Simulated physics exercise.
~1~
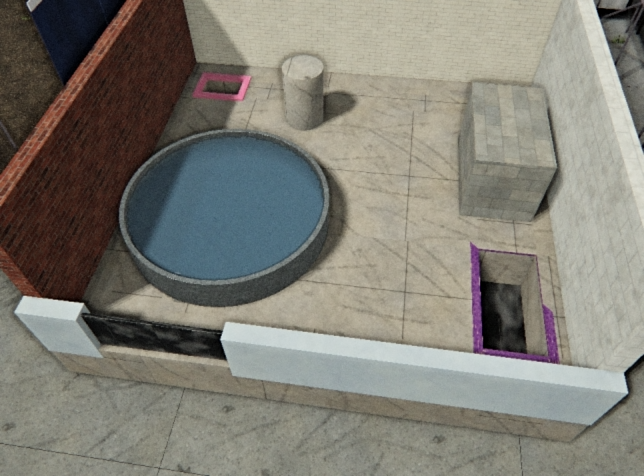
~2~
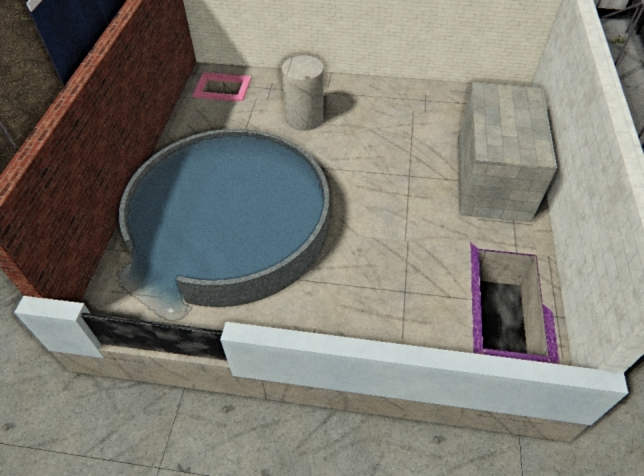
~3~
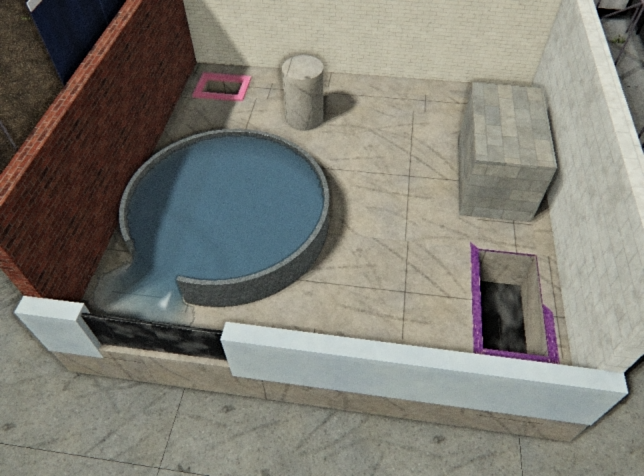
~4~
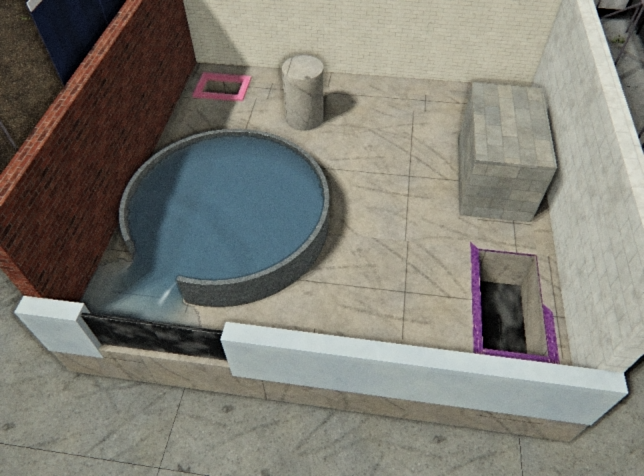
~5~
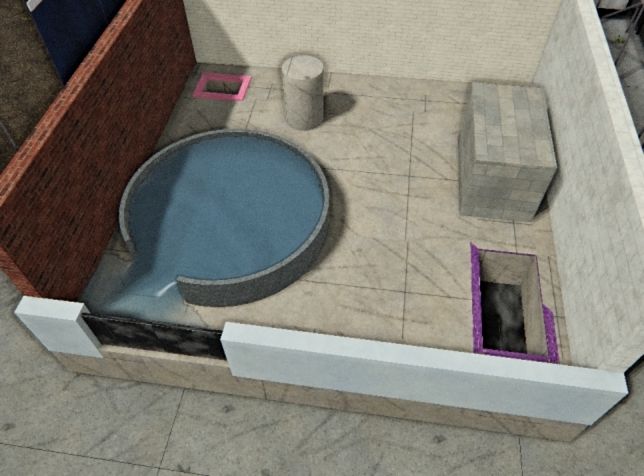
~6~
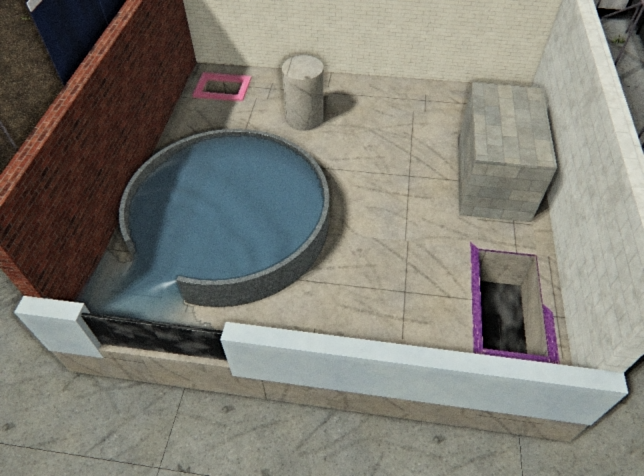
Water pouring from a gap in a round pool's wall and spreading across the tiled floor toward the front left corner.
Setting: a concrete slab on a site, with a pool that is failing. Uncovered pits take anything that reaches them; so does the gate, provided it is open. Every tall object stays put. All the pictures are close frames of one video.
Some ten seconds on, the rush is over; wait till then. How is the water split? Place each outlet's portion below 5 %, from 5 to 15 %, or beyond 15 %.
At the end, the gate gets a mere sliver - short of five per cent. The purple pit gets a sizeable chunk - beyond fifteen per cent. The pink pit gets a mere sliver - short of five per cent.
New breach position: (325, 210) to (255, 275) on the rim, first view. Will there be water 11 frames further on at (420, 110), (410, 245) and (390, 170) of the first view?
Taking them in order, I'd say not reached, swamped and not reached.
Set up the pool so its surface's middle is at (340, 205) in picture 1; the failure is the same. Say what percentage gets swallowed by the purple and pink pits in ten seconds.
In per cent: Purple 12, pink 10.
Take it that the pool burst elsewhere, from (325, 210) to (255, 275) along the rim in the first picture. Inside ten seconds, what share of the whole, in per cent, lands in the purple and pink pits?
Result - purple: 55 %; pink: 0 %.
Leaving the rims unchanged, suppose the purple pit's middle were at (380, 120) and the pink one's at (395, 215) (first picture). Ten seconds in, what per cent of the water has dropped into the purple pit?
Result - purple pit: 4 %.
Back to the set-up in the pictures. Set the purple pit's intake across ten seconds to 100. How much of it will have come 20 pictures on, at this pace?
Around 5 percent.
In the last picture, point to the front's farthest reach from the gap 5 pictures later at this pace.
The wet edge reaches furthest near (289, 357).
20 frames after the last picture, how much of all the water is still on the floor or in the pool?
Near 98 in a hundred.
A moment on, water covers 10 % of the floor; the gate 0 %, the purple pit 0 %, the pink pit 0 %.
Next, water covers 15 % of the floor; the gate 0 %, the purple pit 0 %, the pink pit 0 %.
Then, water covers 40 % of the floor; the gate 0 %, the purple pit 1 %, the pink pit 1 %.
Later, water covers 60 % of the floor; the gate 0 %, the purple pit 10 %, the pink pit 3 %.
In the end, water covers 80 % of the floor; the gate 0 %, the purple pit 22 %, the pink pit 3 %.
